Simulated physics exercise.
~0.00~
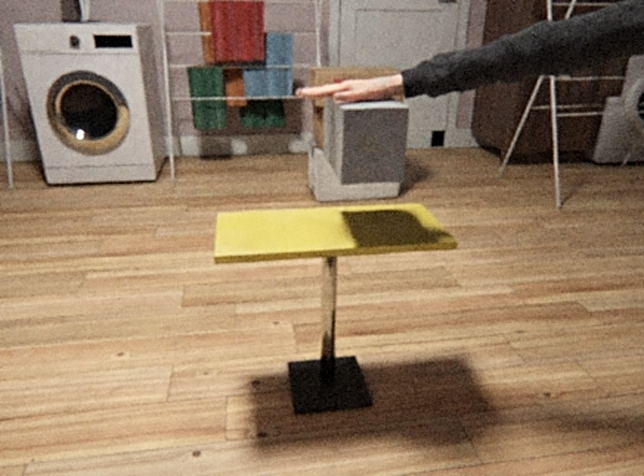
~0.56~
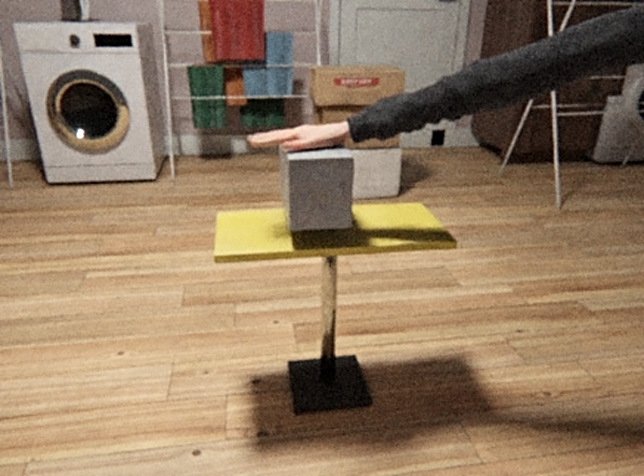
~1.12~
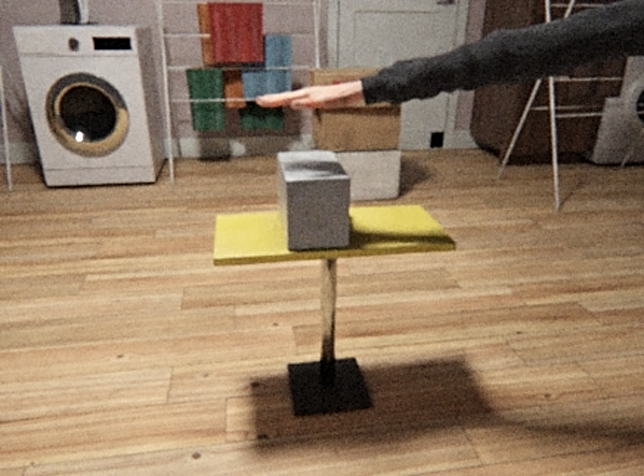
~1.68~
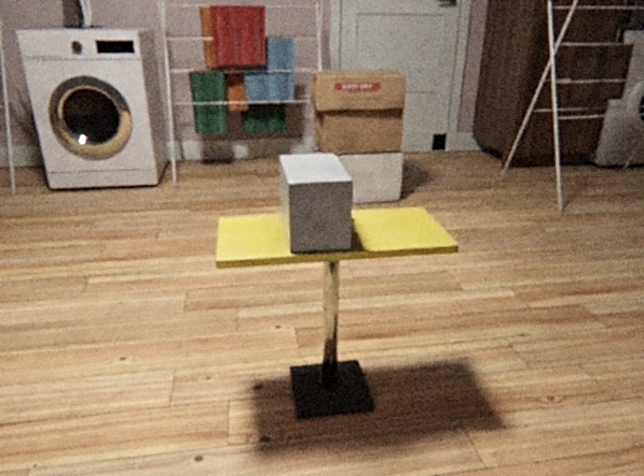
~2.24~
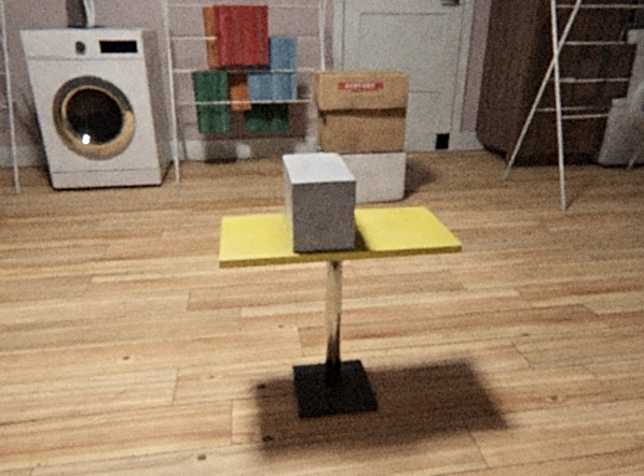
A gray block is lowered by a hand onto a yellow side table and stays there.
